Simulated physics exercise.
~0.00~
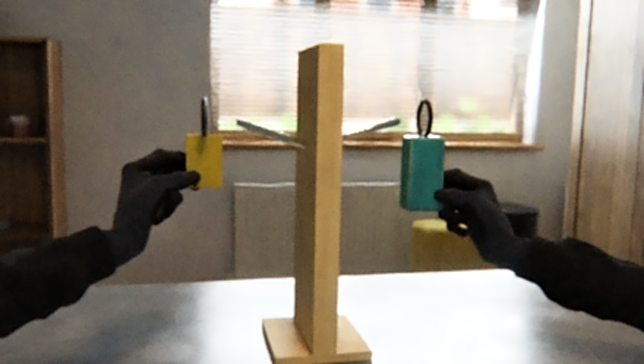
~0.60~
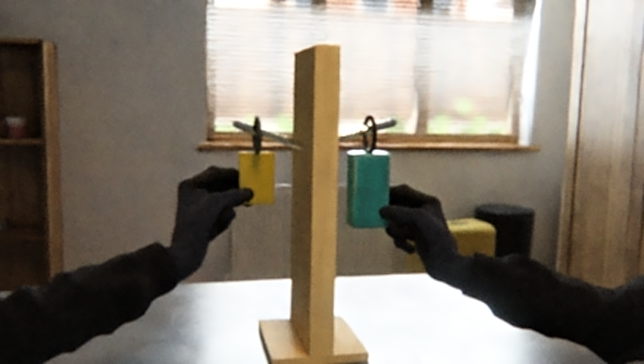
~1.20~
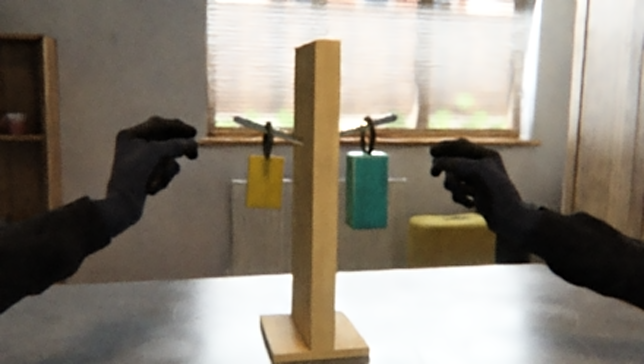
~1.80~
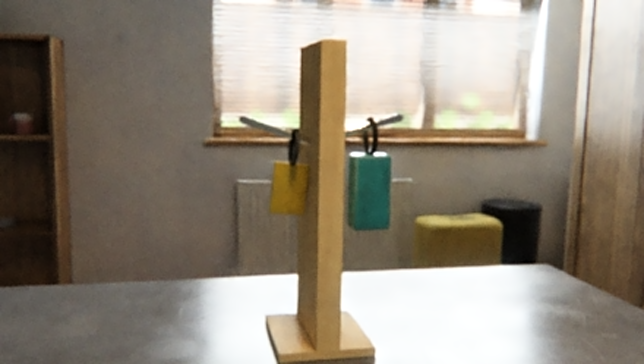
A yellow tag and a turquoise pouch were brought inward by two dark-gloved hands and hung on opposite sides of a wooden peg stand. The hands let go and drew back, the tag slid closer to the post, and both stayed hanging.
